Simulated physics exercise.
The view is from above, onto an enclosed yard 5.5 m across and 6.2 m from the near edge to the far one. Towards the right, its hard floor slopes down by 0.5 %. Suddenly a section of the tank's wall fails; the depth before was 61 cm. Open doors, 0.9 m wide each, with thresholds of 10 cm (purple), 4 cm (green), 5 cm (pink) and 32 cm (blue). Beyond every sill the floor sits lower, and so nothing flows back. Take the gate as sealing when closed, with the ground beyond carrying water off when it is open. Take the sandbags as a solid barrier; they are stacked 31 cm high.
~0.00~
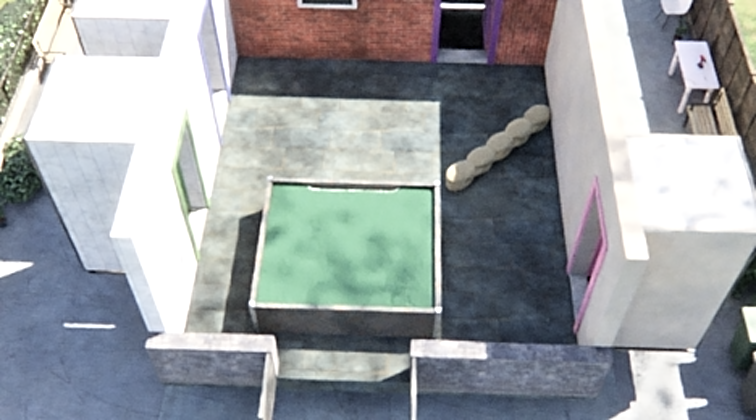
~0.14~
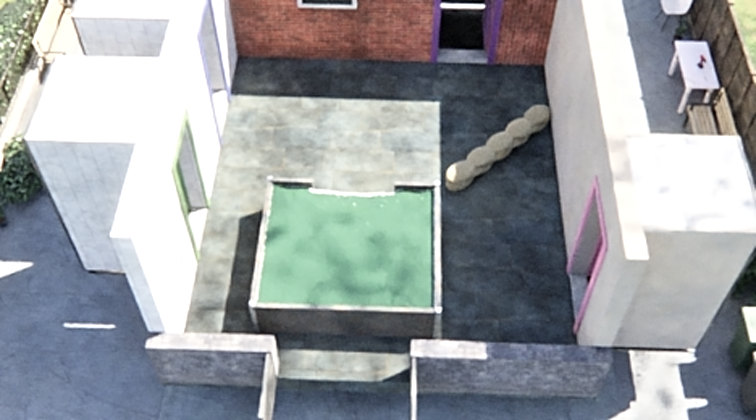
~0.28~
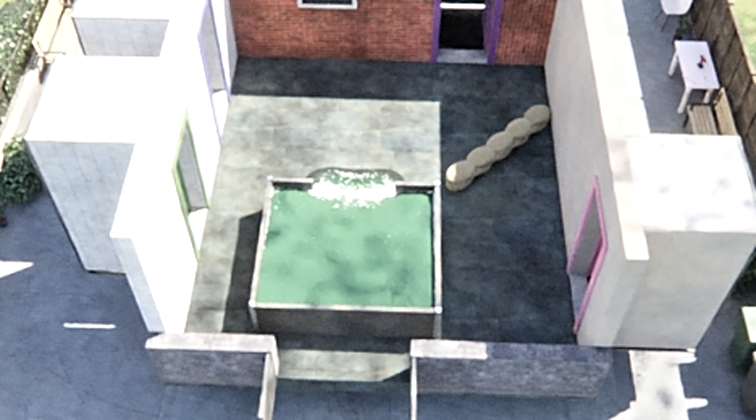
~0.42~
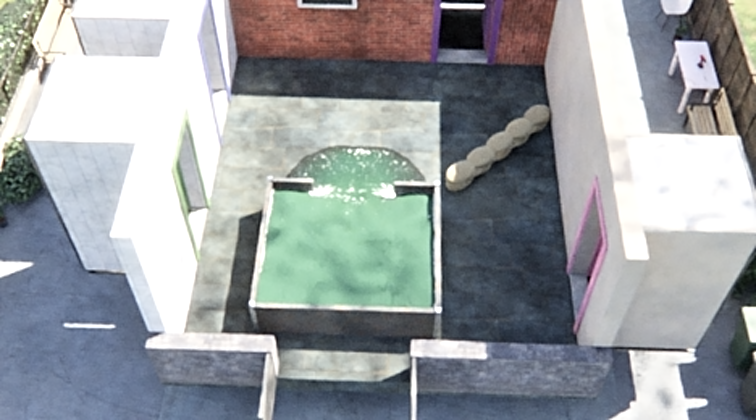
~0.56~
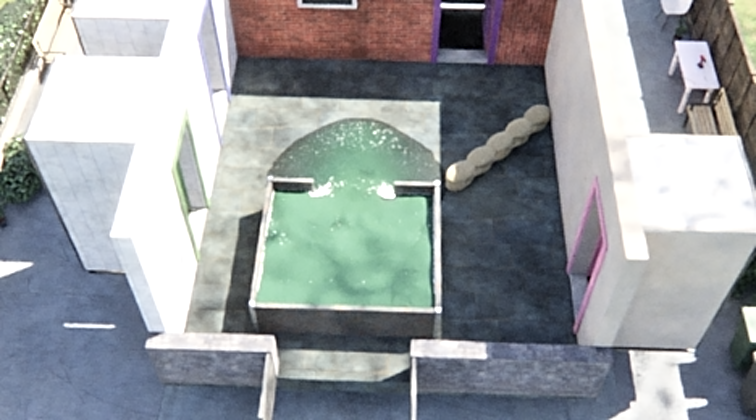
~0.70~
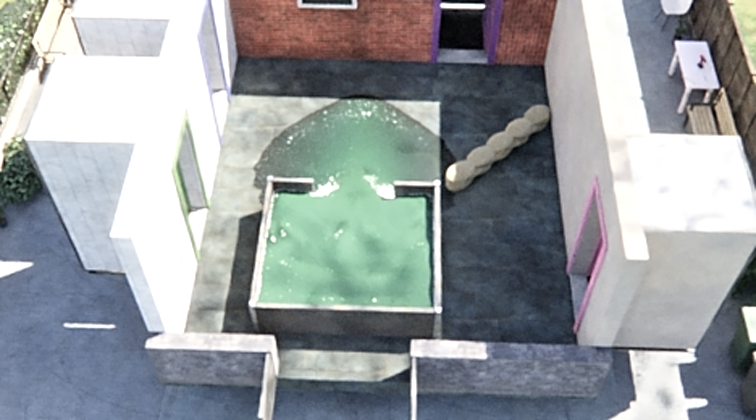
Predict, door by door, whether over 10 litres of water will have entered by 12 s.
My prediction: Purple door: Past the set amount. Green door: Past the set amount. Pink door: Under the set amount. Blue door: Under the set amount.
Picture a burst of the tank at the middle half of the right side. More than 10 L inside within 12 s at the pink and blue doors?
Compared with that limit, pink goes higher while blue falls short.
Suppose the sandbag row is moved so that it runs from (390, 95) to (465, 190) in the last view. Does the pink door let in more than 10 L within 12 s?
Note, pink vs limit: Higher.
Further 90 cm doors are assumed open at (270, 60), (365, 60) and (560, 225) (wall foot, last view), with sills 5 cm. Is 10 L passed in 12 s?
Result in order - more than that, more than that, not enough.
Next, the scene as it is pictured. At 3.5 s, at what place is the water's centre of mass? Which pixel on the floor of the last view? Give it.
About (360, 174).
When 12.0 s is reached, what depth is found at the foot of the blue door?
Close to 10.5 cm of depth.
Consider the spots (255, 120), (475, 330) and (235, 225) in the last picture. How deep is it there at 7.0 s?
Spot one 10 cm, spot two 0 cm, spot three 5 cm.
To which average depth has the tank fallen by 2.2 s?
It averages close to 36 cm.
After 1.4 s water covers 40 % of the floor and is deepest (34 cm) near (347, 200); purple door not reached, green door not reached, pink door not reached, blue door not reached.
After 2.2 s water covers 50 % of the floor and is deepest (42 cm) near (248, 57); purple door 20 cm at the sill, 13 L in, green door not reached, pink door not reached, blue door 11 cm at the sill, 0 L in.
After 3.5 s water covers 50 % of the floor and is deepest (36 cm) near (543, 116); purple door 17 cm at the sill, 52 L in, green door not reached, pink door not reached, blue door 16 cm at the sill, 0 L in.
After 7.0 s water covers 75 % of the floor and is deepest (22 cm) near (543, 116); purple door 14 cm at the sill, 114 L in, green door 4 cm at the sill, 1 L in, pink door 1 cm at the sill, 0 L in, blue door 10 cm at the sill, 0 L in.
After 12.0 s water covers 90 % of the floor and is deepest (16 cm) near (179, 358); purple door 12 cm at the sill, 149 L in, green door 8 cm at the sill, 25 L in, pink door 6 cm at the sill, 1 L in, blue door 11 cm at the sill, 0 L in.
